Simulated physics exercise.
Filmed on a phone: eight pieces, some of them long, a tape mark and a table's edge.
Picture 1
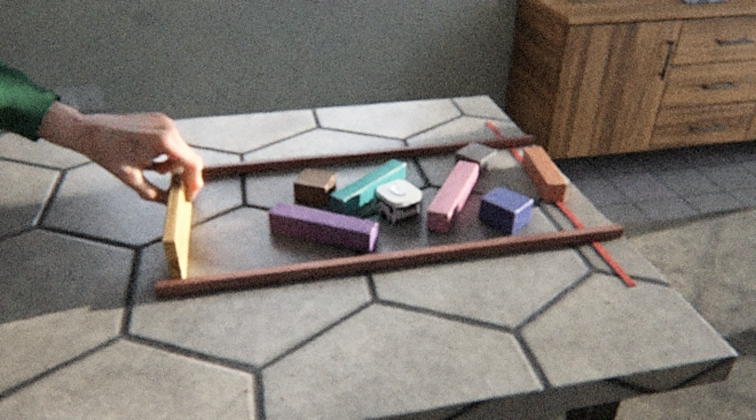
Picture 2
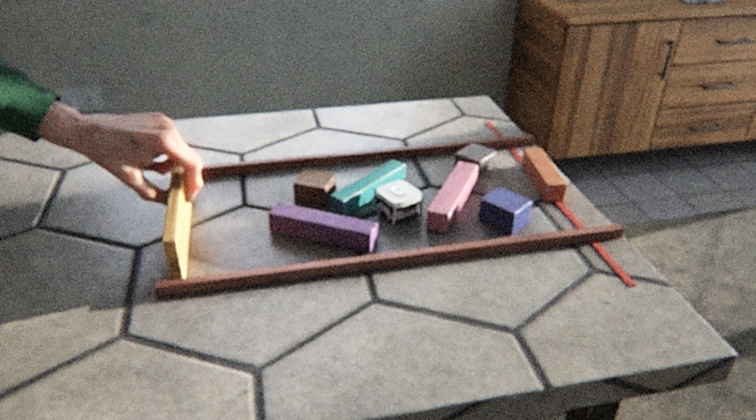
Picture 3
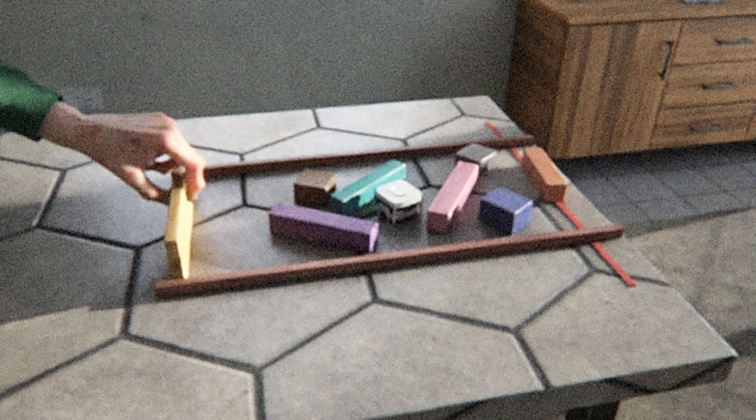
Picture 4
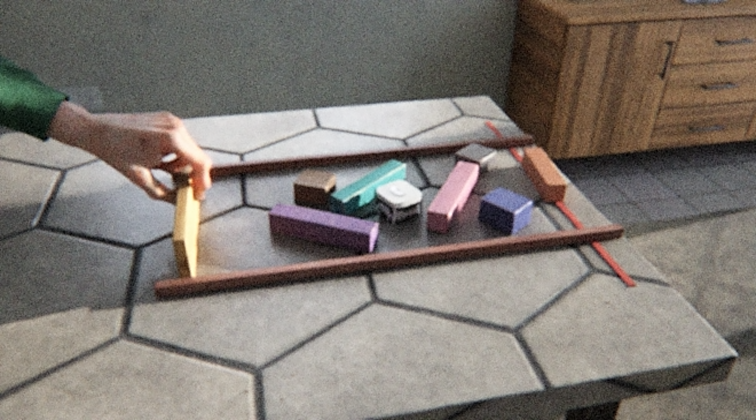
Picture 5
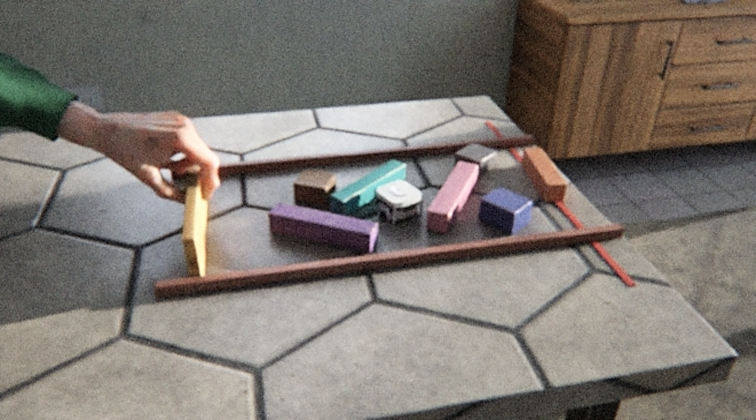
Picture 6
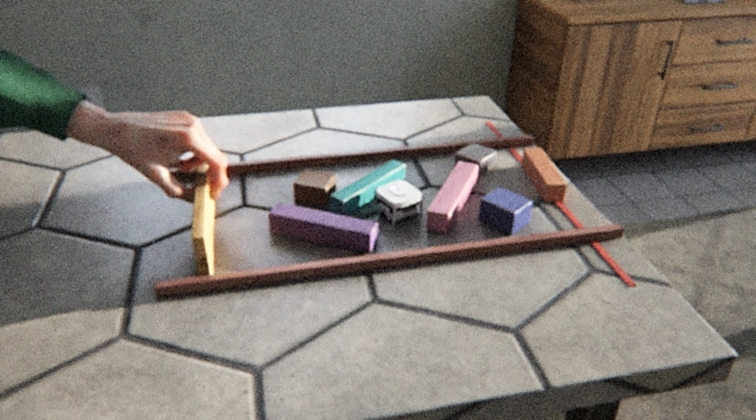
We see a hand holding a yellow board upright between two dark rails on a tiled table, at first almost still, then sliding it slightly to the right, while the colored blocks and bars ahead of it stay still.
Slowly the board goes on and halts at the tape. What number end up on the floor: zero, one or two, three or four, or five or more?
In the end the number that fall off is five or more.
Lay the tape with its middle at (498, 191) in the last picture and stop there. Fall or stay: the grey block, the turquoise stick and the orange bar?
The grey block comes down; the turquoise stick holds on; the orange bar tumbles off.
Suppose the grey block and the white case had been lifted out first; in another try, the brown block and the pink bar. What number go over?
It would be 4 and 4.
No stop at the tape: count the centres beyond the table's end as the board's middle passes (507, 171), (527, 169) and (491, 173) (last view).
In that order 4, 4 and 3.
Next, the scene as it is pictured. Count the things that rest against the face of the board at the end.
In contact: 2.
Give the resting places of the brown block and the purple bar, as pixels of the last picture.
The brown block stops around (539, 154); the purple bar around (605, 207).
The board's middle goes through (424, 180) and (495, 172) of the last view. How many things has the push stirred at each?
7 and 8.
A little later, none off yet; orange bar at rest near (543, 174); grey block at rest near (476, 159); blue block at rest near (505, 210).
When it is over, the number that fall off is five or more; down, turquoise stick, white case, pink bar, blue block, grey block and orange bar.
